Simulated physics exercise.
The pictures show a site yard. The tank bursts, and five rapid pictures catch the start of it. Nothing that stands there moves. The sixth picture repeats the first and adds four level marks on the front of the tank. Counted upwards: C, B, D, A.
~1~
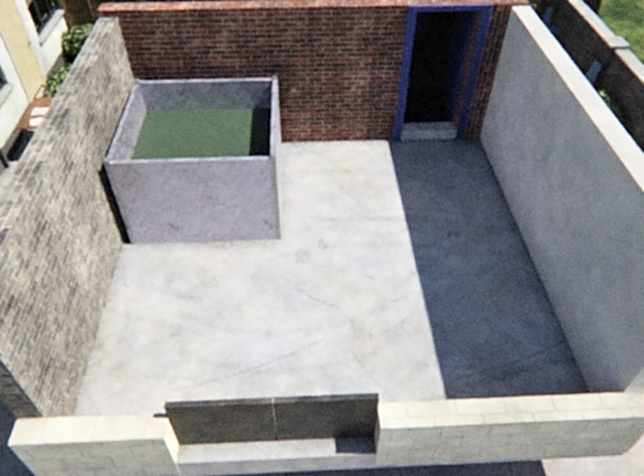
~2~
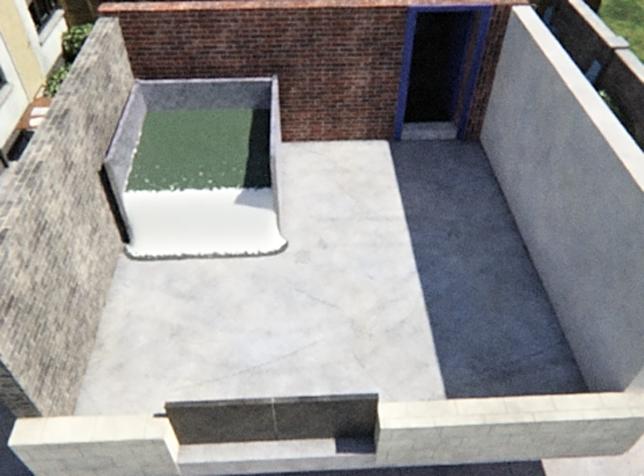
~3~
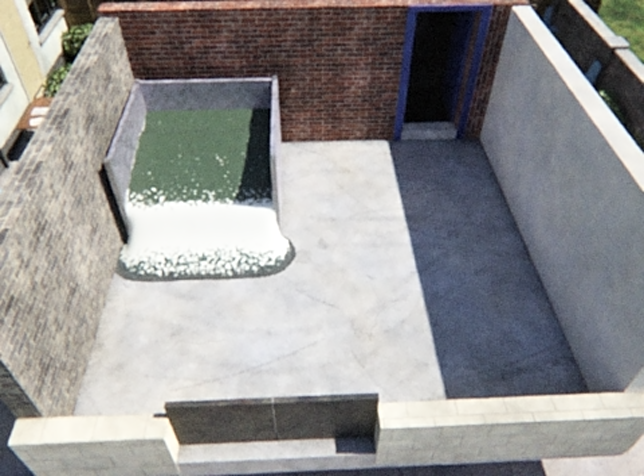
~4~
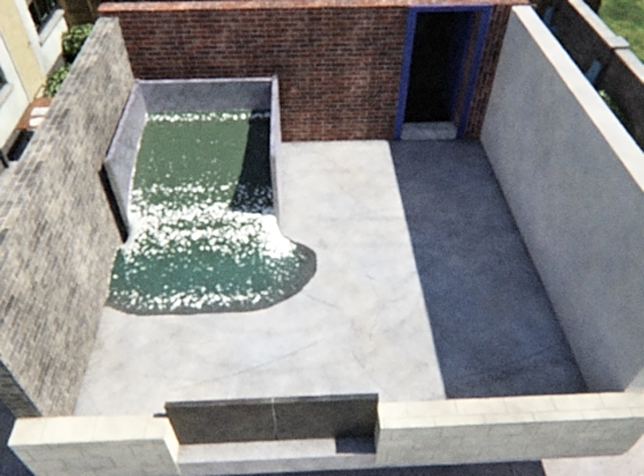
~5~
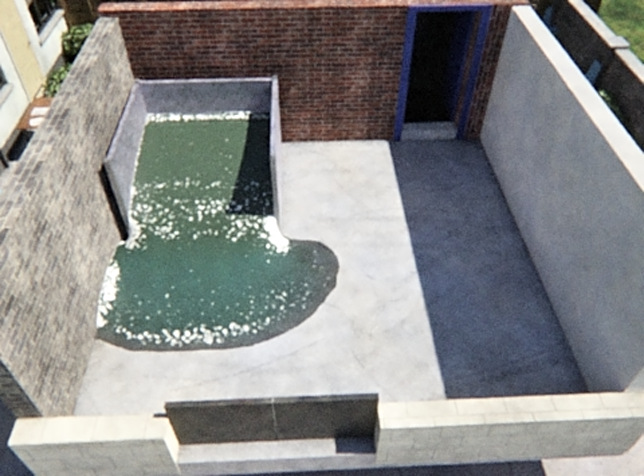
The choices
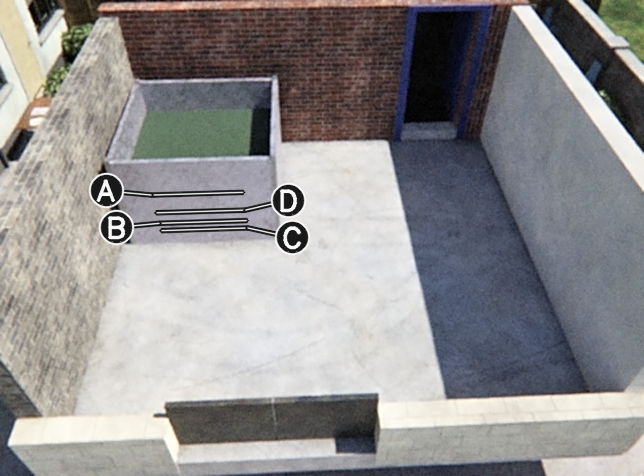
At first, green water sits still in a grey-walled tank at the back left of a walled yard, near a blue doorway. The tank's front wall disappears and white, foaming water pours out across the pale floor, then spreads forward and to the right as a rounded, dark green sheet flecked with foam.
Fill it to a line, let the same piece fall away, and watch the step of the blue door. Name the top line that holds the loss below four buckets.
It is D.
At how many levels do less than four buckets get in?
Three of the four.
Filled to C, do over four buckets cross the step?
No, not at all.
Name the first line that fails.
It is A.
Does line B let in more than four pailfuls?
No, not at all.
On the marked copy, A at (197, 193); B at (203, 221); C at (204, 229); D at (201, 211); from the bottom up C, B, D, A.
With A, about 10 bucketfuls get in.
With B, nothing gets over.
With C, nothing gets over.
With D, a splash gets over, under a bucket.
